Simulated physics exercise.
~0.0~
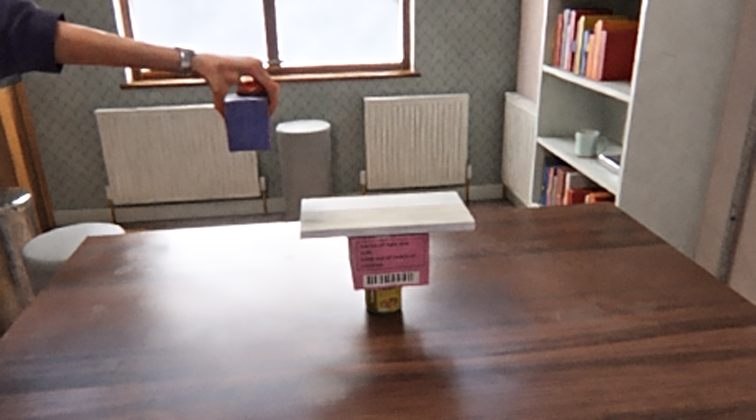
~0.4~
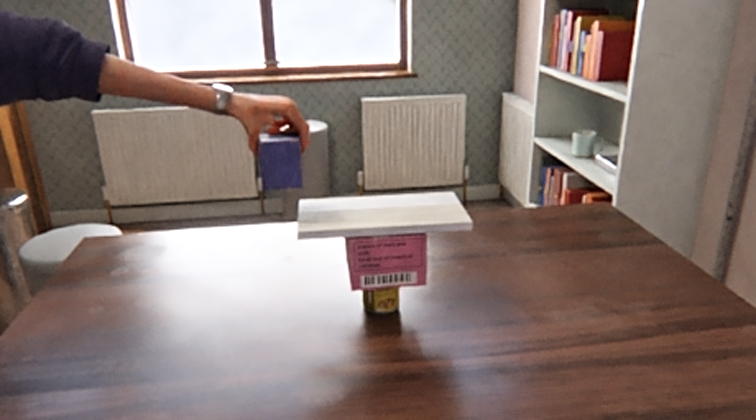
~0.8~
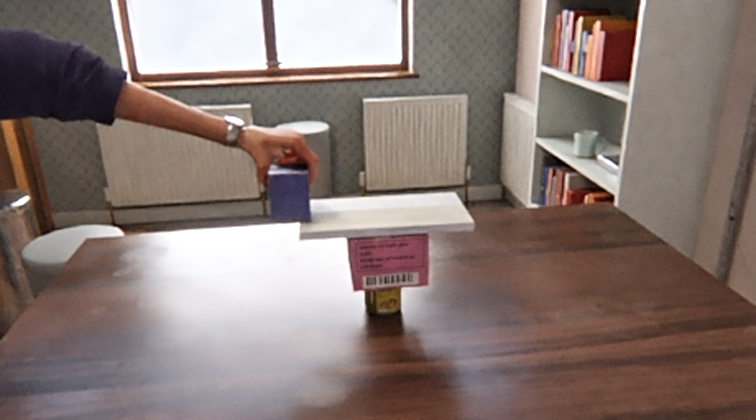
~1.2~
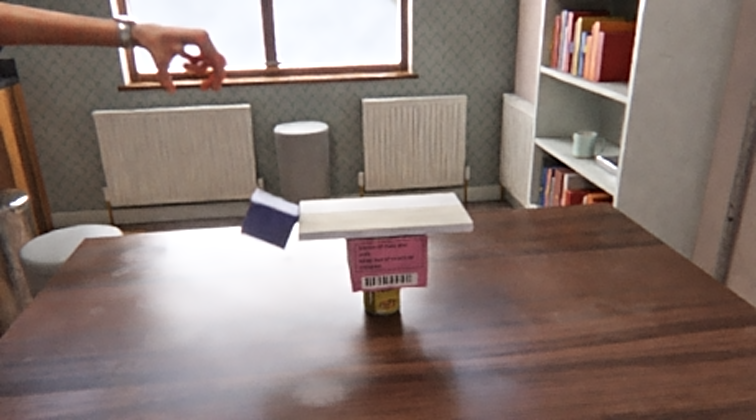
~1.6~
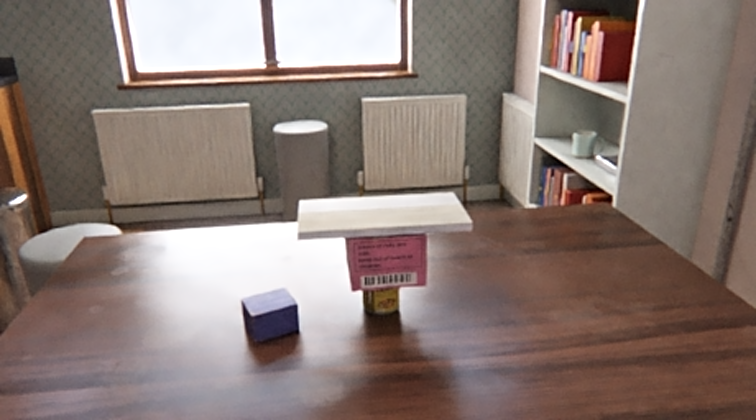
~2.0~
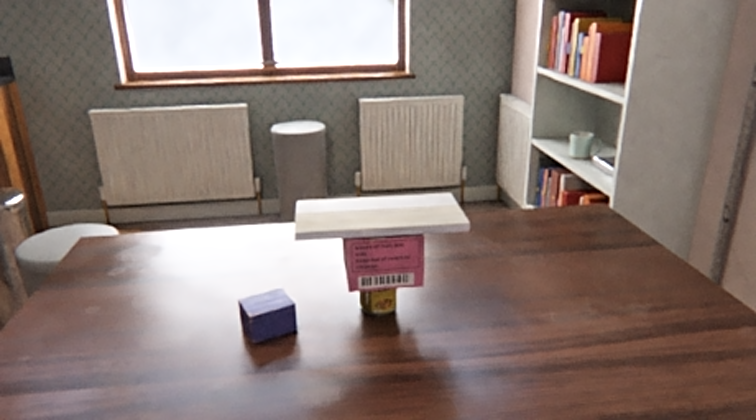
The footage shows a hand lowering a blue block onto the left edge of a white board resting on a pink box and a yellow tin. Once released, the block tips off and drops to the wooden table, where it lies still beside the standing stack.
